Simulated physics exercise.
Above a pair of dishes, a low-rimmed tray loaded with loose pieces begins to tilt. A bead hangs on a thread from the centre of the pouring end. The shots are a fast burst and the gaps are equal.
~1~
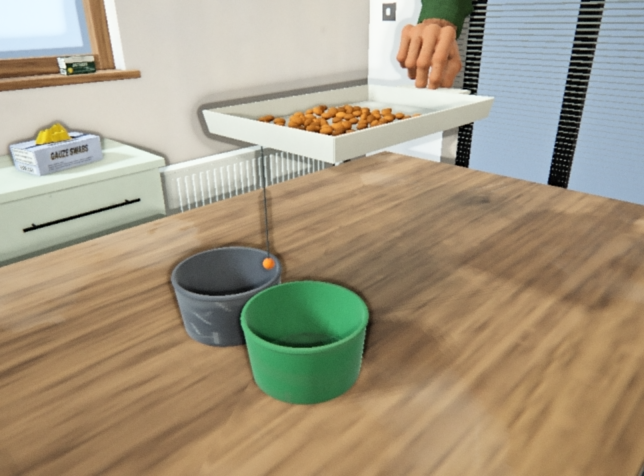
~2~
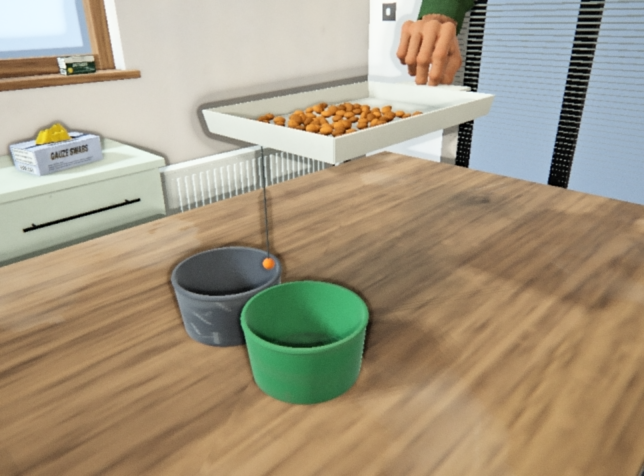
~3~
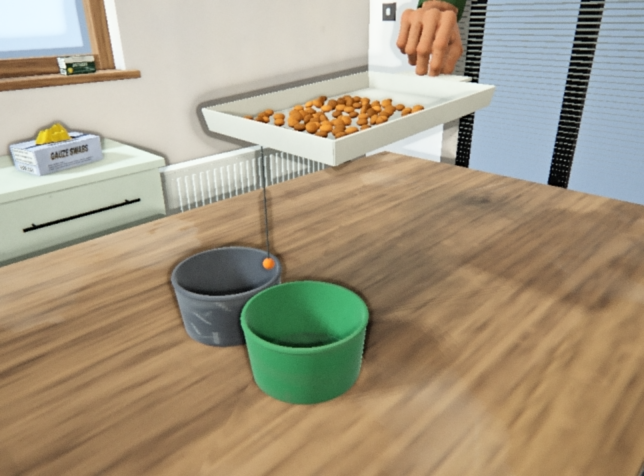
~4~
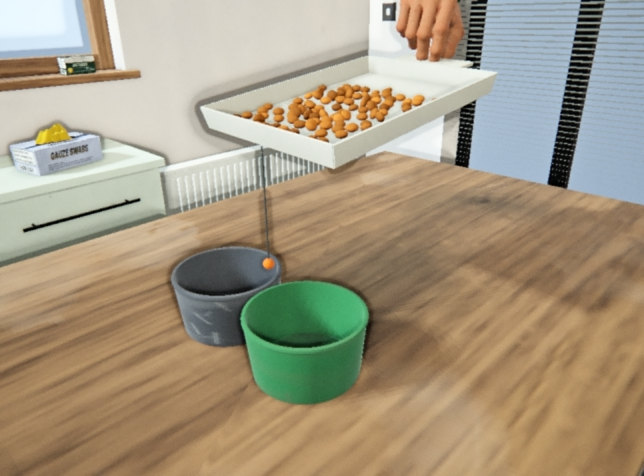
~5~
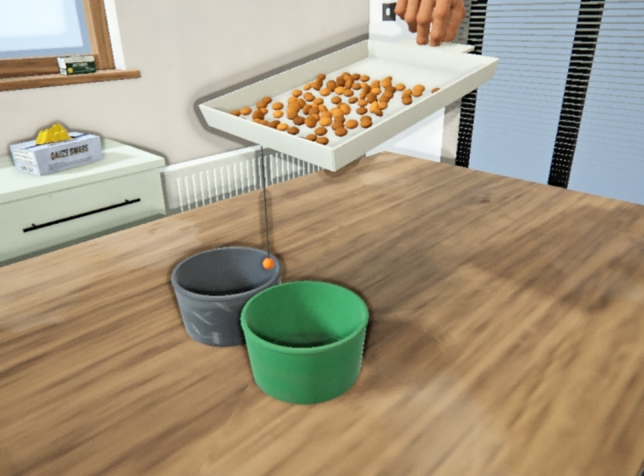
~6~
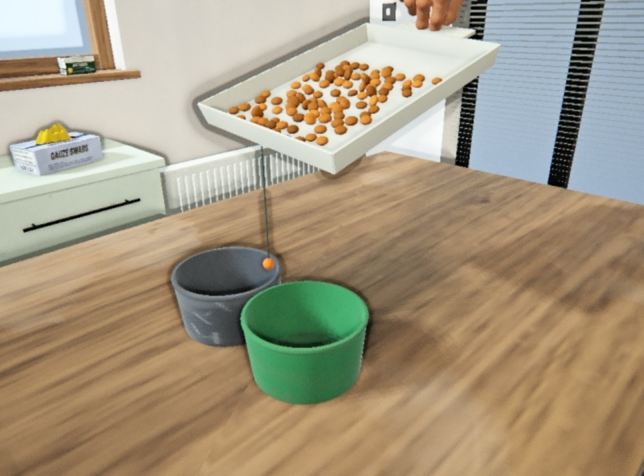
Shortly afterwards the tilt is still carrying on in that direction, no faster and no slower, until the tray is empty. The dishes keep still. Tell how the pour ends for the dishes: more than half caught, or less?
Dishes get most.
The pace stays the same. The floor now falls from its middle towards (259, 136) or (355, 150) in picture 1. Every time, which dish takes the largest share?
Going by the two slopes in order, it's the left-side one and then the right-side one.
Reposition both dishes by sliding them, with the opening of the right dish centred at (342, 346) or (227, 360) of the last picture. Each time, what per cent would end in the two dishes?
First position: Some 80 %; second position: Some 10 %.
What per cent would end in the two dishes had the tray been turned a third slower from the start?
Around 90 in every hundred.
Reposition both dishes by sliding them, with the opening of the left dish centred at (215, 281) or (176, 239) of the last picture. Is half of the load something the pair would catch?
Earlier try a majority share, later try a minority share.
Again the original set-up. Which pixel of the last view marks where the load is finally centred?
Last view, resting centre - approx. (305, 364).
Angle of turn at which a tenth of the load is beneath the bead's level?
Somewhere around 75 degrees.
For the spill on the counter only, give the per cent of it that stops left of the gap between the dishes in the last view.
Share to the left: Near 80 per cent.
Shortly afterwards, tray tipped steeply; all but a few on the tray; only a few in the air.
Next, tray tipped right over; near half on the tray; near a quarter in the right dish; a little outside both; near a quarter in the air.
Some moments later, tray tipped past a quarter turn; the bulk in the right dish; a little outside both.
In the end, tray tipped past a quarter turn; the bulk in the right dish; none at all in the left dish; a little outside both.
